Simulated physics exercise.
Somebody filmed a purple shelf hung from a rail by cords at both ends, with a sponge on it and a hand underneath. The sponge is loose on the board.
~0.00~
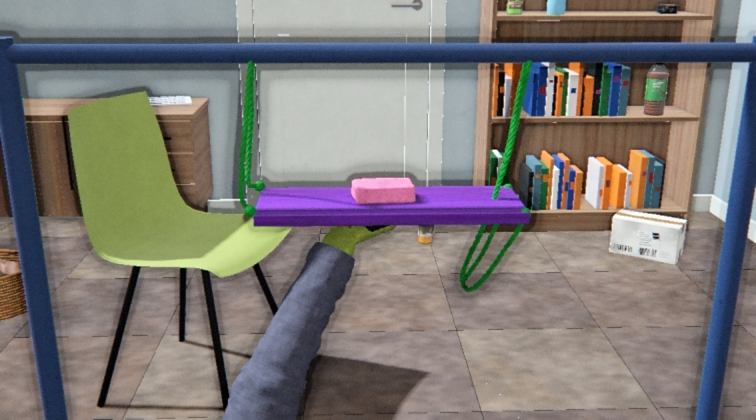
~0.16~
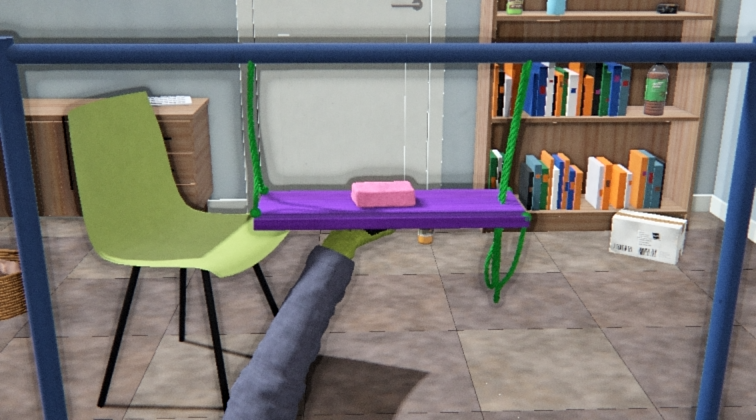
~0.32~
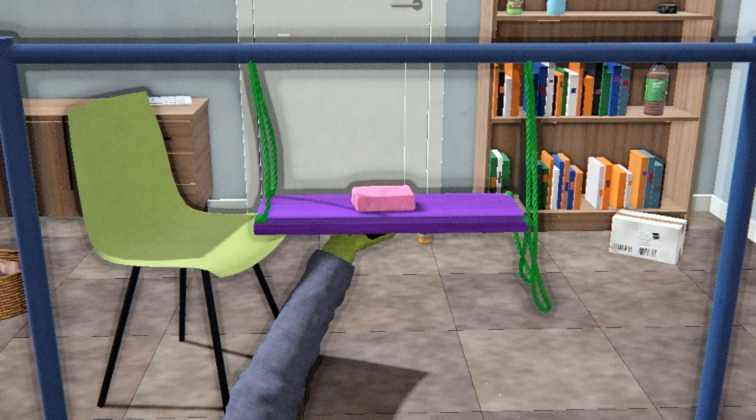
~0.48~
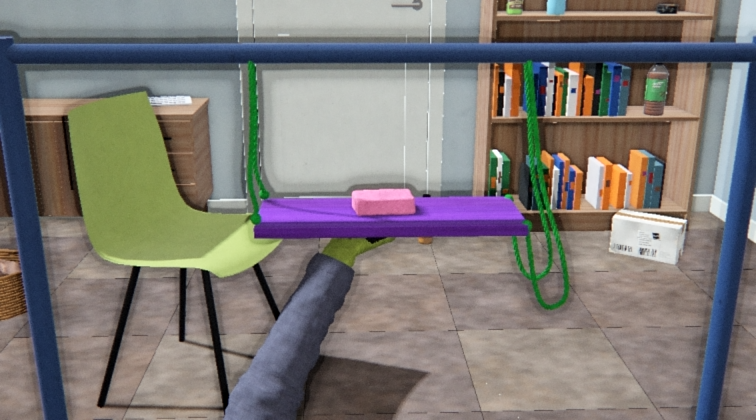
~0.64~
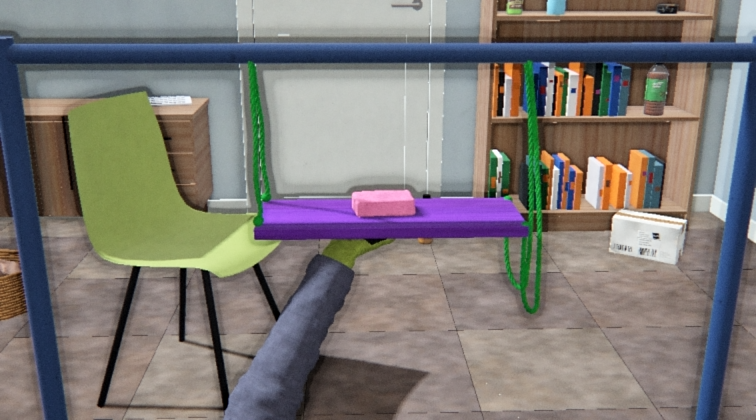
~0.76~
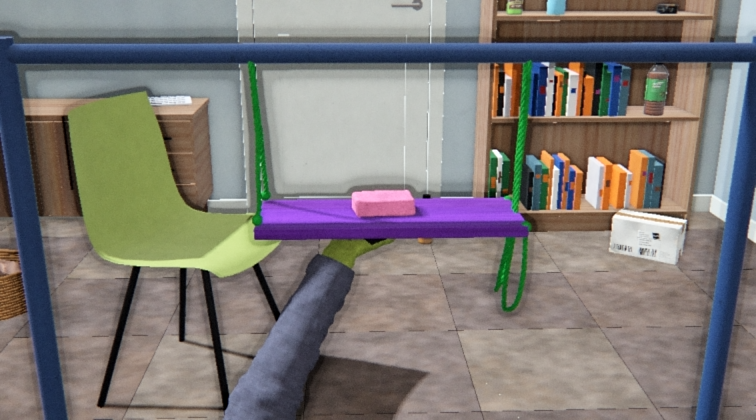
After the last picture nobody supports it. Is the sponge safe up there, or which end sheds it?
The sponge is shed rightwards.
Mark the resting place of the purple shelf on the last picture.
Near (349, 305).
By 1.36 s, board tipped 49° down to the right; sponge falling near (609, 400).
By 1.98 s, board tipped 49° down to the right; sponge on the floor.
When it is over, board tipped 48° down to the right; sponge on the floor. The sponge goes off on the right.
